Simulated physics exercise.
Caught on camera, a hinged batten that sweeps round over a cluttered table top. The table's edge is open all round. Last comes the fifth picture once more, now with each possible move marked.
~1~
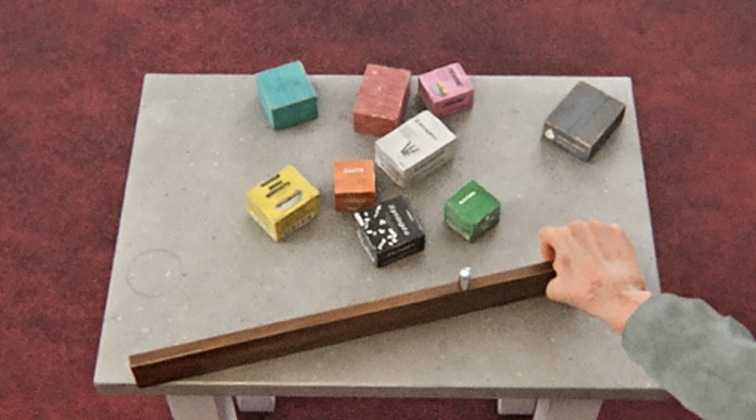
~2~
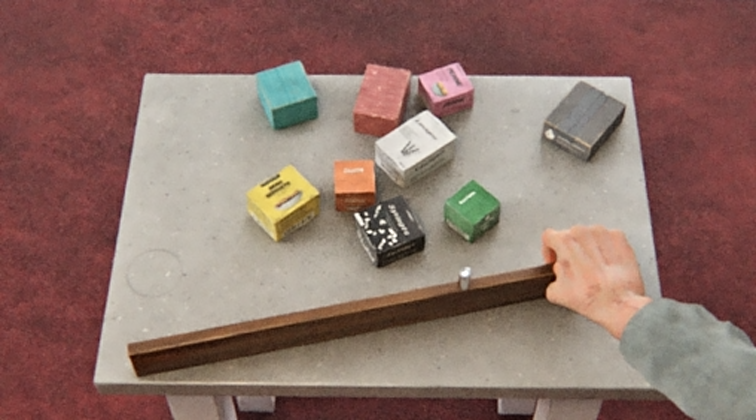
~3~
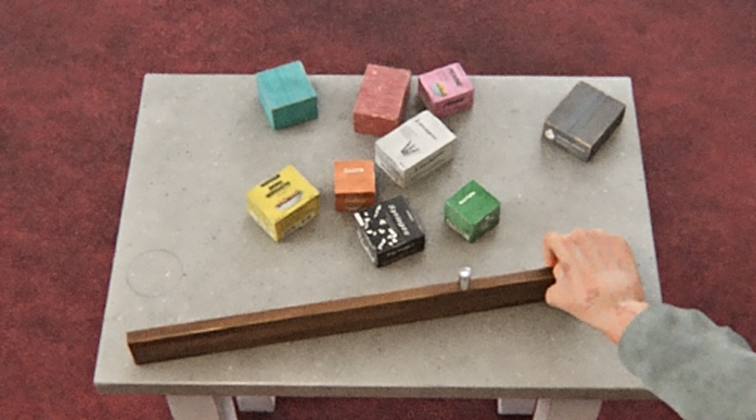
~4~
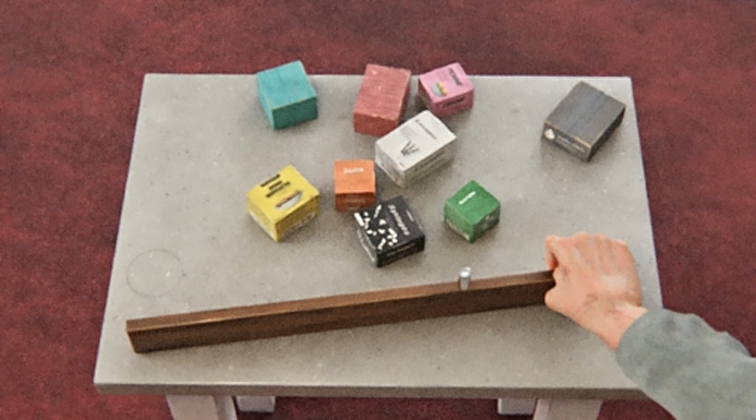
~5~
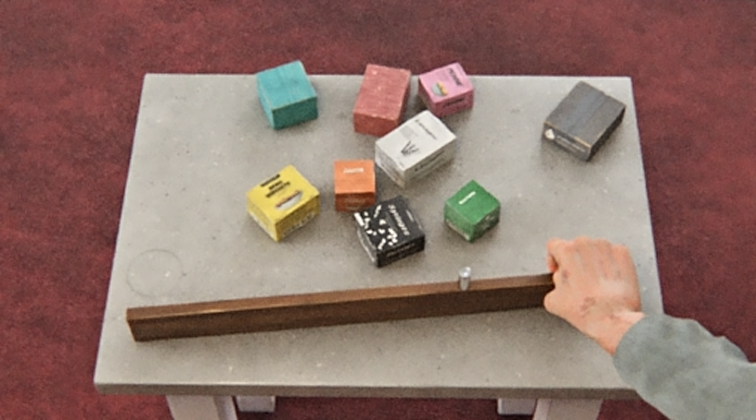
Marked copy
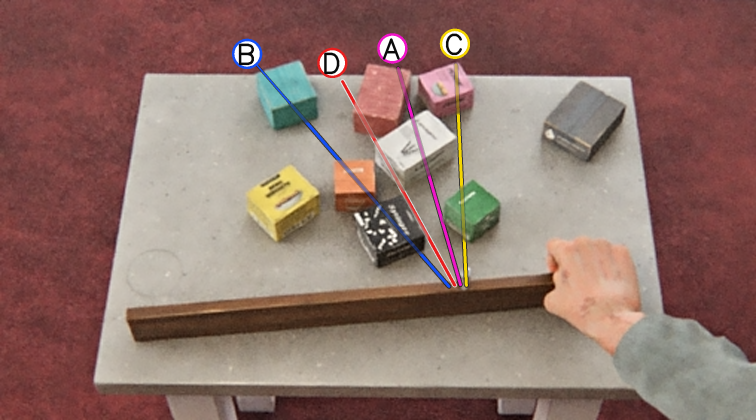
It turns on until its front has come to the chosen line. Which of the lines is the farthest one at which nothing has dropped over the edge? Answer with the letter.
The farthest safe stop is B.
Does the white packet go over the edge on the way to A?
By then, no.
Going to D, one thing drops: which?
It is the turquoise block.
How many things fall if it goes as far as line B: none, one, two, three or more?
By then, none.
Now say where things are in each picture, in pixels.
The first picture shows yellow packet (284, 203); pink packet (446, 91); grey box (583, 121).
The second picture shows arm (293, 317); turquoise block (287, 95).
The third picture shows arm (291, 311); orange box (354, 186).
The fourth picture shows arm (290, 305); white packet (416, 149).
The fifth picture shows arm (290, 299); yellow packet (284, 203); pink packet (446, 91); grey box (583, 121).
On the marked copy, A at (427, 170); B at (365, 190); C at (461, 168); D at (395, 177).
Taking B. A third of the way, arm (299, 244); pink packet (446, 91); turquoise block (287, 95).
Two thirds of the way, arm (331, 196); yellow packet (310, 161); black box (398, 217).
When it is over, arm (364, 172); turquoise block (304, 78); red block (398, 90); nothing has fallen.
As for the rest, A drops the pink packet, turquoise block and red block; C drops the pink packet, turquoise block and red block; D drops the turquoise block.
